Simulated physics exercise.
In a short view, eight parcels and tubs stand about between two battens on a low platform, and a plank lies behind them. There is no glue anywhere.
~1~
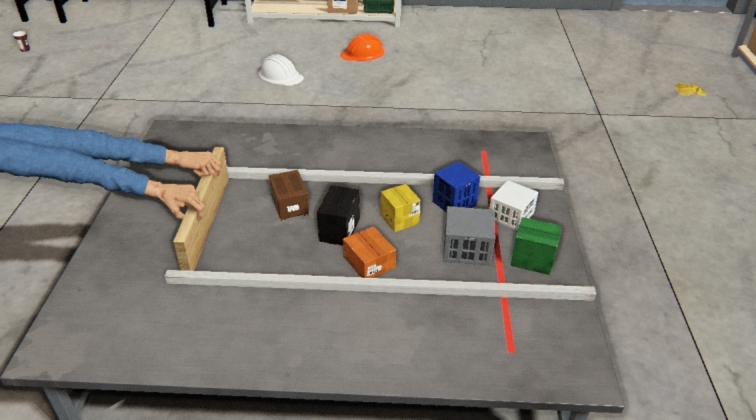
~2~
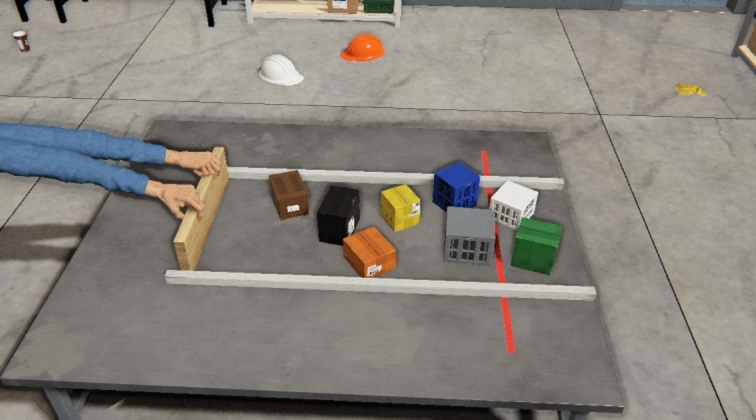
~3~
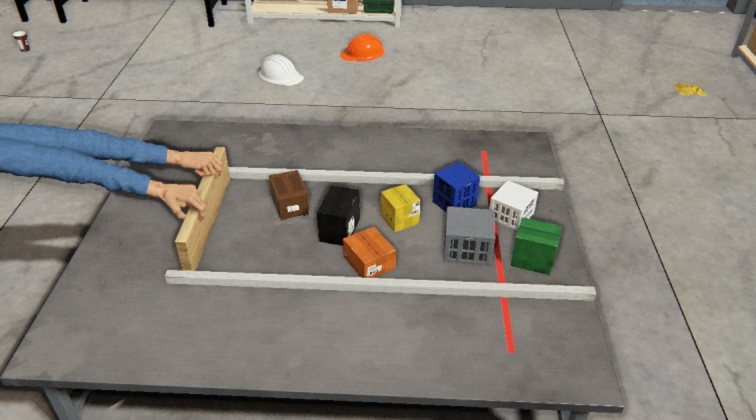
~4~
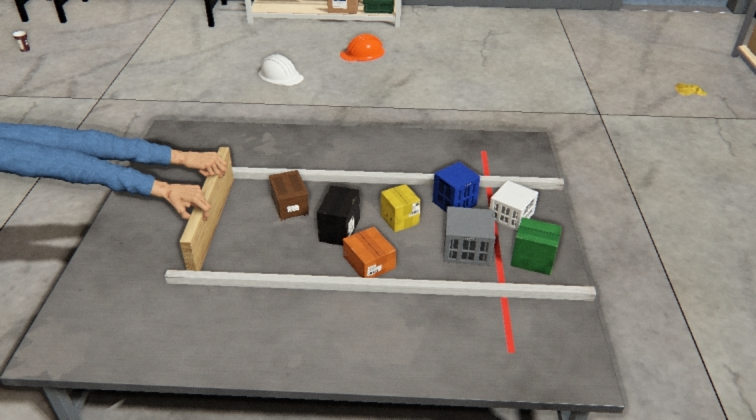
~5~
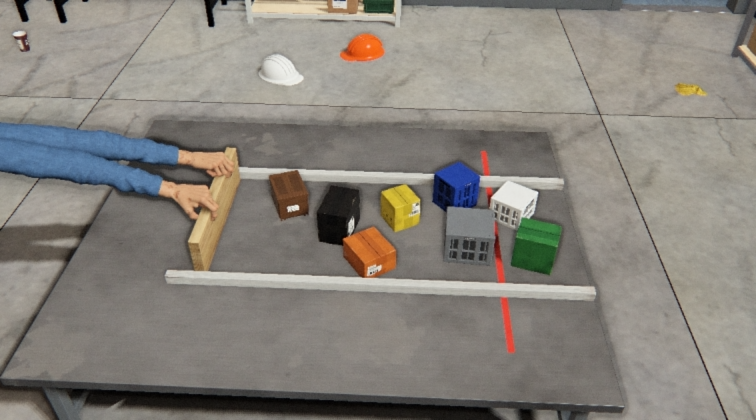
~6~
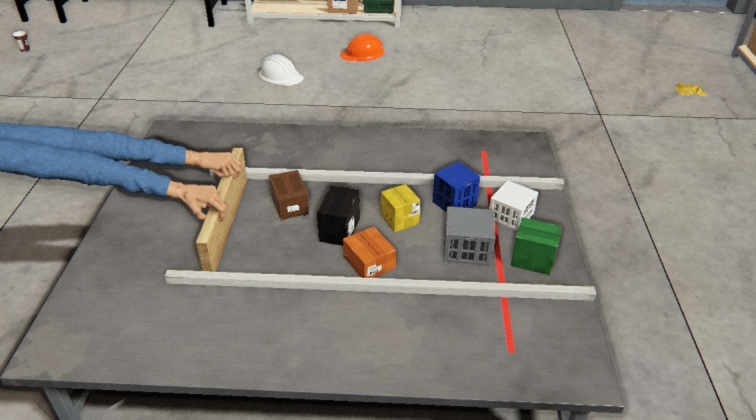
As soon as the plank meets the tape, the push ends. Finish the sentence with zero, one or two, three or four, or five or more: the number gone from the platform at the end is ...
The number gone from the platform at the end is one or two.
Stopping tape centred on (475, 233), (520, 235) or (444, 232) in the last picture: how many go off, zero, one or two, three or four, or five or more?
Going through the places as listed, I'd say 1 or 2, then 3 or 4, then none at all.
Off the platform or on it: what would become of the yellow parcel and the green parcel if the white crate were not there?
Outcome: The yellow parcel is safe, the green parcel drops down.
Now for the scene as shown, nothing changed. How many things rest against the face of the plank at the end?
Count: 3.
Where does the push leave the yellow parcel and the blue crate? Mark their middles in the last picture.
First: About (548, 217); second: About (537, 186).
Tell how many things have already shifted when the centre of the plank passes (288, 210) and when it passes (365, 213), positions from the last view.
At first I count 1, and then 4.
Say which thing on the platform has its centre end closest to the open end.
The white crate, that one.
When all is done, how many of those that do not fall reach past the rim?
That would be 2.
A little later, none off yet; green parcel at rest near (536, 246); white crate at rest near (513, 206); grey crate at rest near (469, 236).
When it is over, the number that fall off is one or two; down, green parcel.
